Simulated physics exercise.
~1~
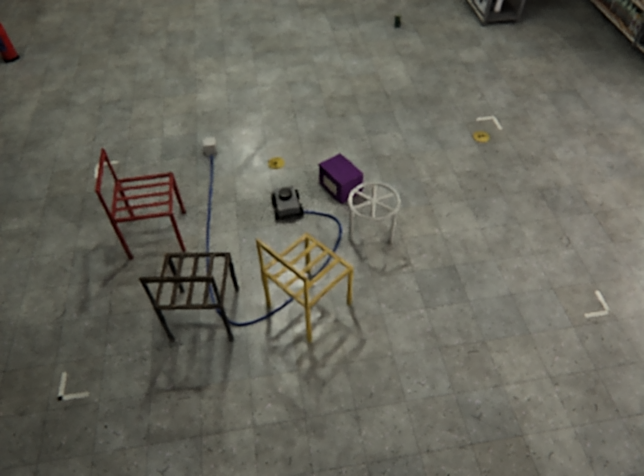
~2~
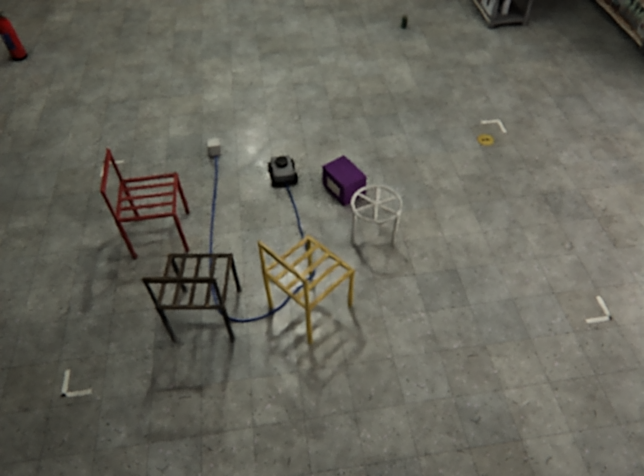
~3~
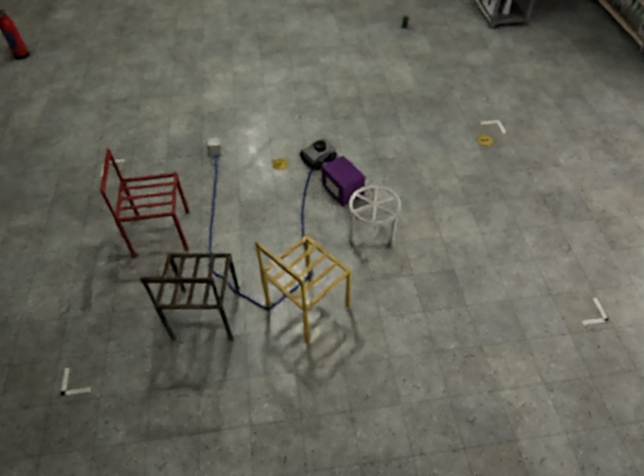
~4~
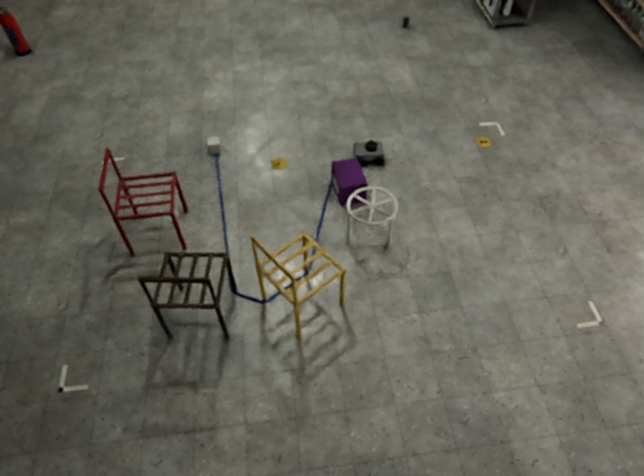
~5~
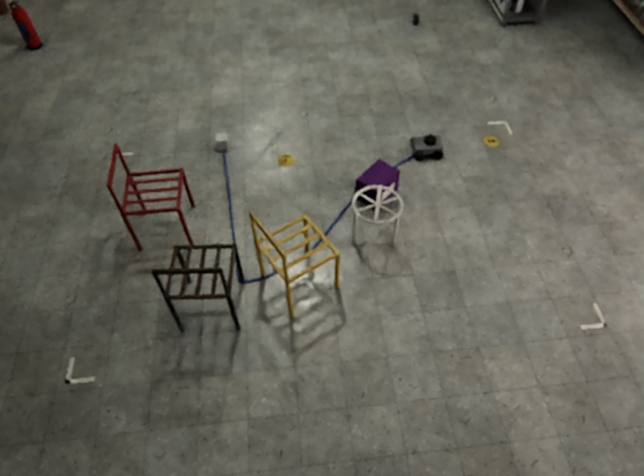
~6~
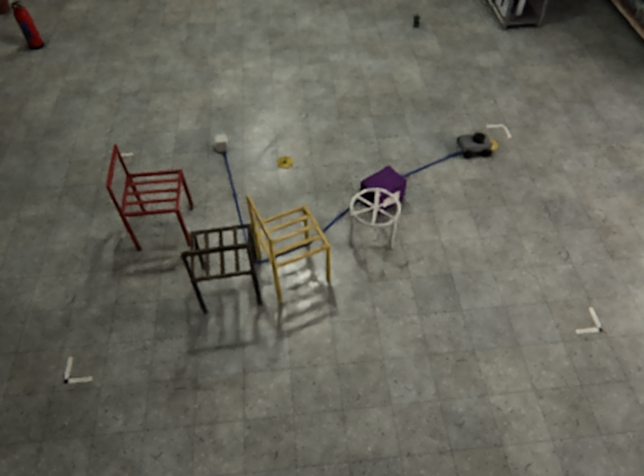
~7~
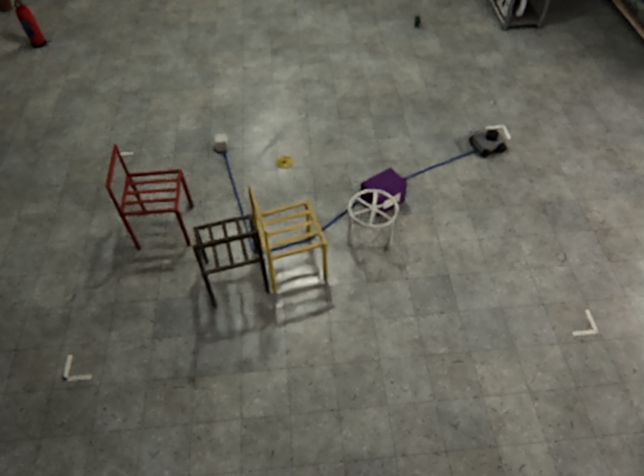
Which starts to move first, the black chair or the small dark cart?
The small dark cart starts to move first, and the black chair only slides later, once the cart is far over to the right.
A red chair, a black chair and a yellow chair stand on a grey shop floor seen from high above, with a purple box and a white stool to their right. A blue lead runs from a small pale block, past the chairs, to a small dark cart. The cart moves up over a yellow mark, then heads right behind the box, drawing the lead tighter. The box shifts right towards the stool, and the yellow chair slides slightly upward. As the cart reaches another yellow mark, the black chair slides right. It ends close against the yellow chair, while the red chair and stool stay put.
